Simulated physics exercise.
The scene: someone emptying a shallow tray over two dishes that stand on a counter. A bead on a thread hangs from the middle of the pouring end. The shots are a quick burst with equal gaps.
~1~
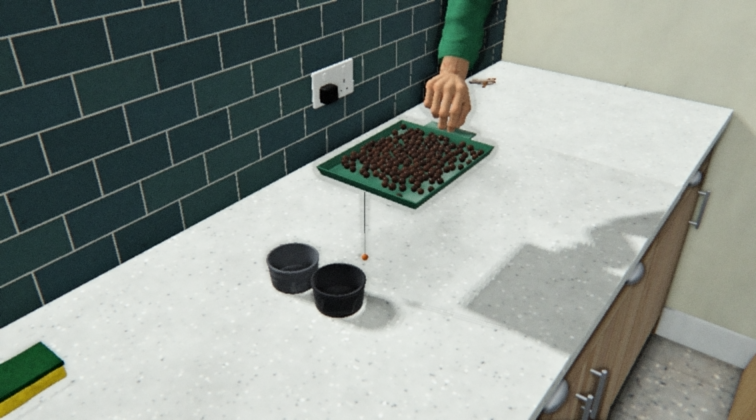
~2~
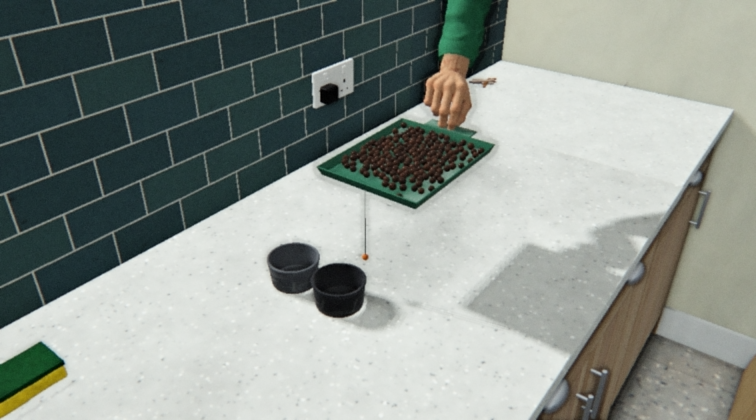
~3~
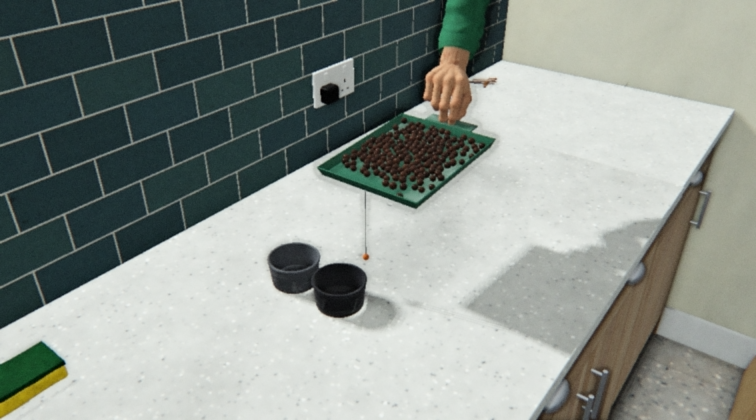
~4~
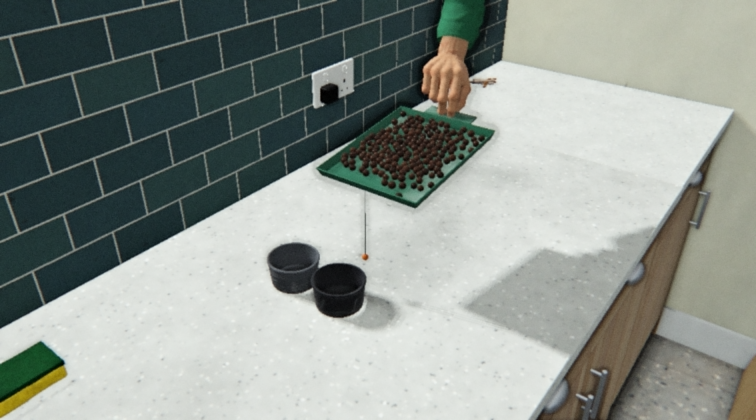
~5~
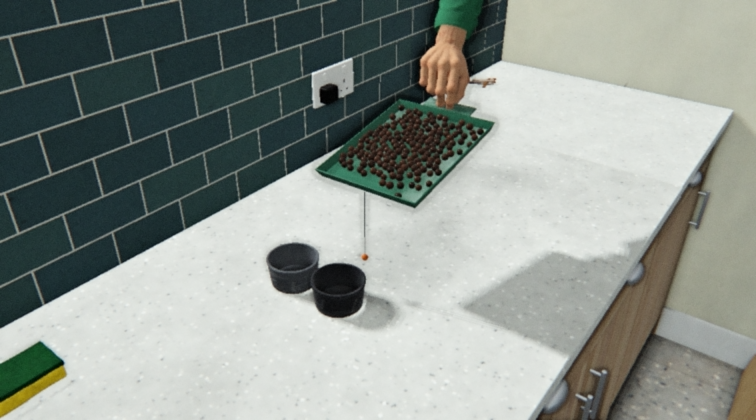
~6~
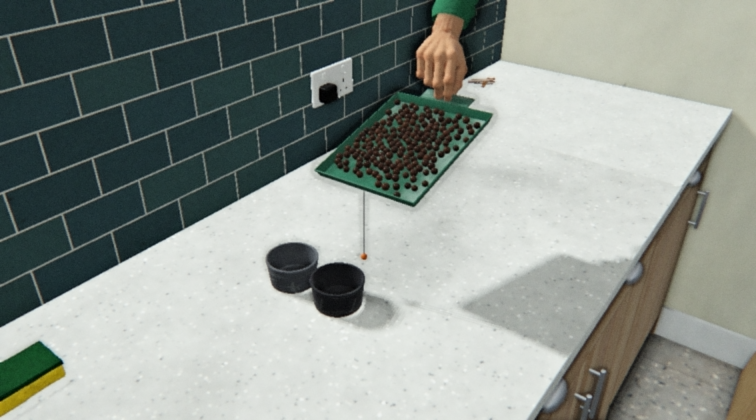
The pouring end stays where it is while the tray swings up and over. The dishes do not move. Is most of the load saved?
The two hold over half of the load.
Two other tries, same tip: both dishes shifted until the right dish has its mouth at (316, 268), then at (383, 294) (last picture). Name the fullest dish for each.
First the dish on the right, then the left one.
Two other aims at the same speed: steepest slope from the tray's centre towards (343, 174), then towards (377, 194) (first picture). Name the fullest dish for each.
One: Left. Two: The dish on the right.
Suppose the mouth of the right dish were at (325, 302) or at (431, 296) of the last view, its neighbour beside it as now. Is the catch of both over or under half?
One: The smaller part. Two: Below a half.
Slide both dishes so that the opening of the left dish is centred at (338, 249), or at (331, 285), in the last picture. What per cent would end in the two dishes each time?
About 0 and 40 per cent.
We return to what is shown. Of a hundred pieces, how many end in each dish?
Left dish near 30 in a hundred; right dish near 40.
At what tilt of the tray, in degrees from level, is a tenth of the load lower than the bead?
At about 50°.
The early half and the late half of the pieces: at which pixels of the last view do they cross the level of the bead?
First near (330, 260), later near (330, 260).
Soon, tray tipped steeply; about half on the tray; a small part in the right dish; a small part in the left dish; a small part outside both; about a quarter in the air.
A while on, tray tipped right over; about a third in the right dish; about a quarter in the left dish; about a third outside both; a small part in the air.
Towards the end, tray tipped past a quarter turn; about a third in the right dish; about a quarter in the left dish; about a third outside both.
Finally, tray tipped past a quarter turn; about a third in the right dish; about a quarter in the left dish; about a third outside both.
